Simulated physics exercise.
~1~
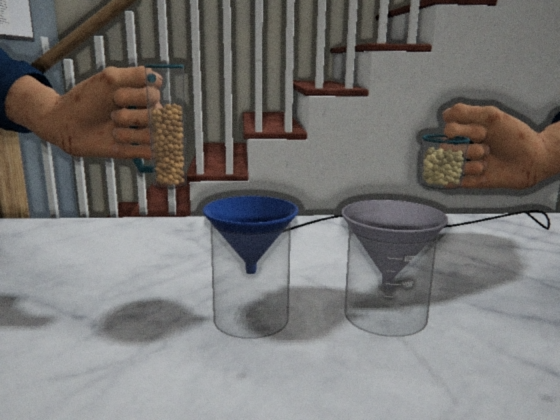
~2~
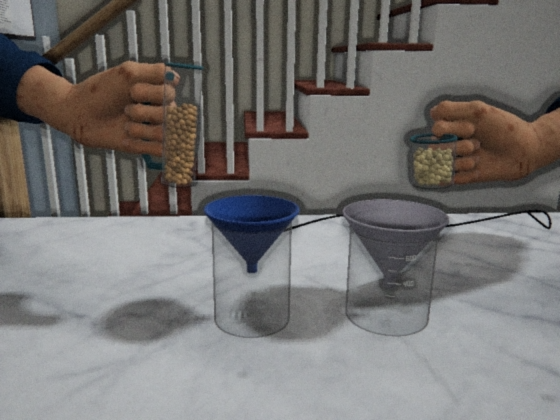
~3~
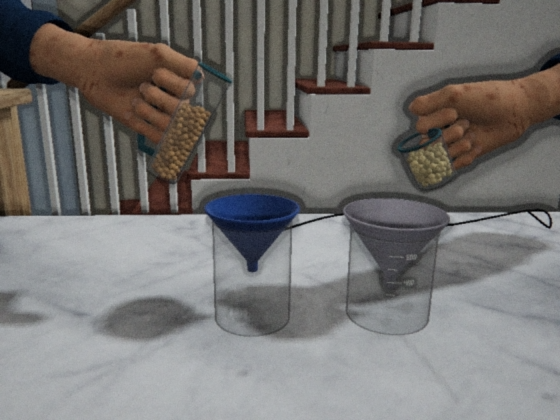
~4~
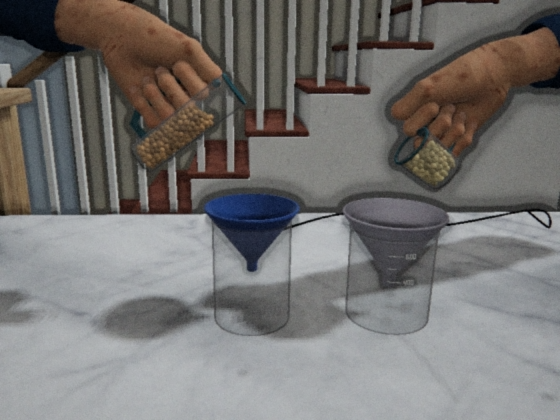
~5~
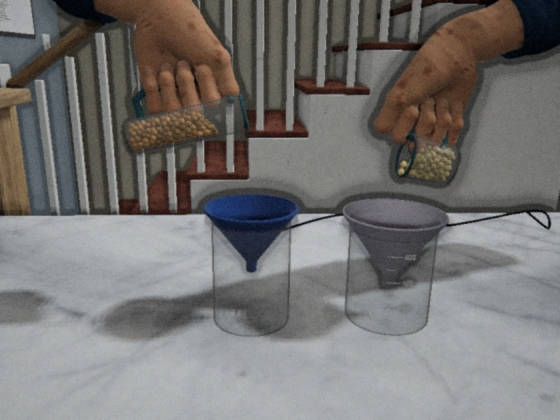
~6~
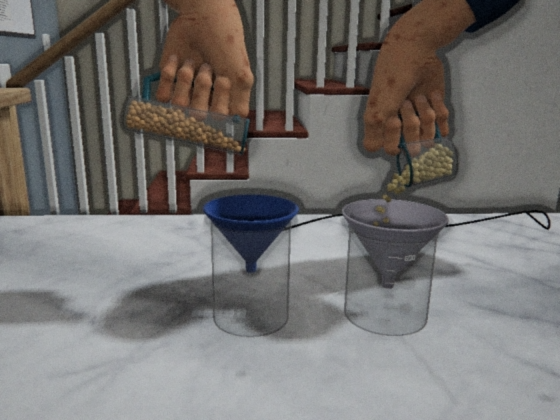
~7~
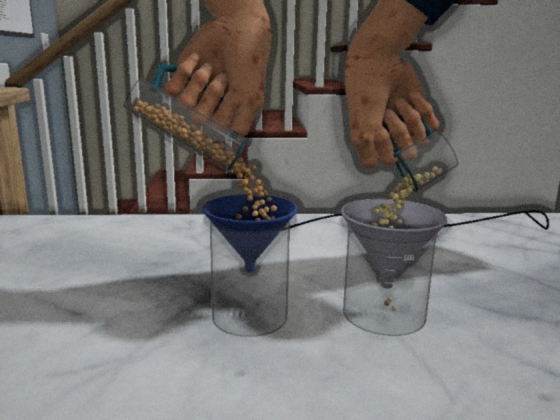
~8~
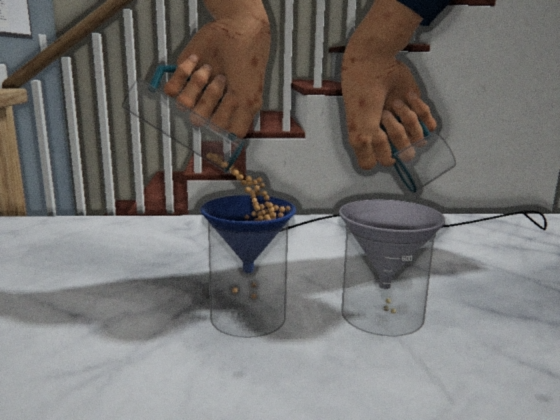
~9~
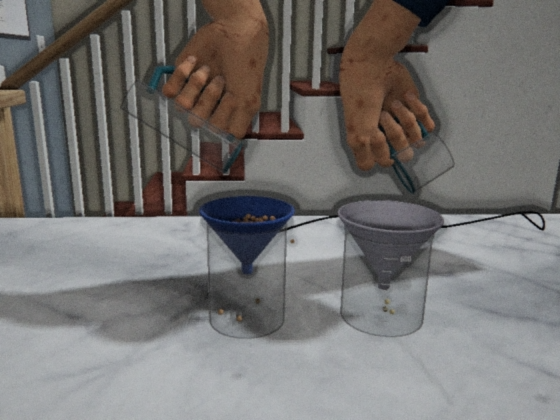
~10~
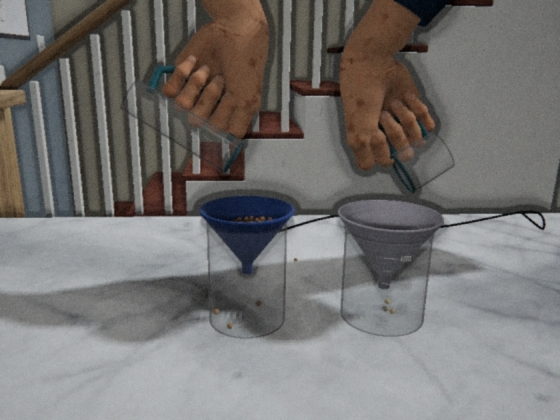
To begin with, two hands hold clear cups of small, pale round pieces above a blue funnel on the left and a grey one on the right, each standing in a clear jar on a marble surface. The hands tilt the cups over onto their sides. The right cup starts spilling first, and the left soon follows, both tipping further until they empty. A few pieces drop through into each jar. Most of both loads stays jammed in the funnels, while the hands keep the empty cups upturned above.
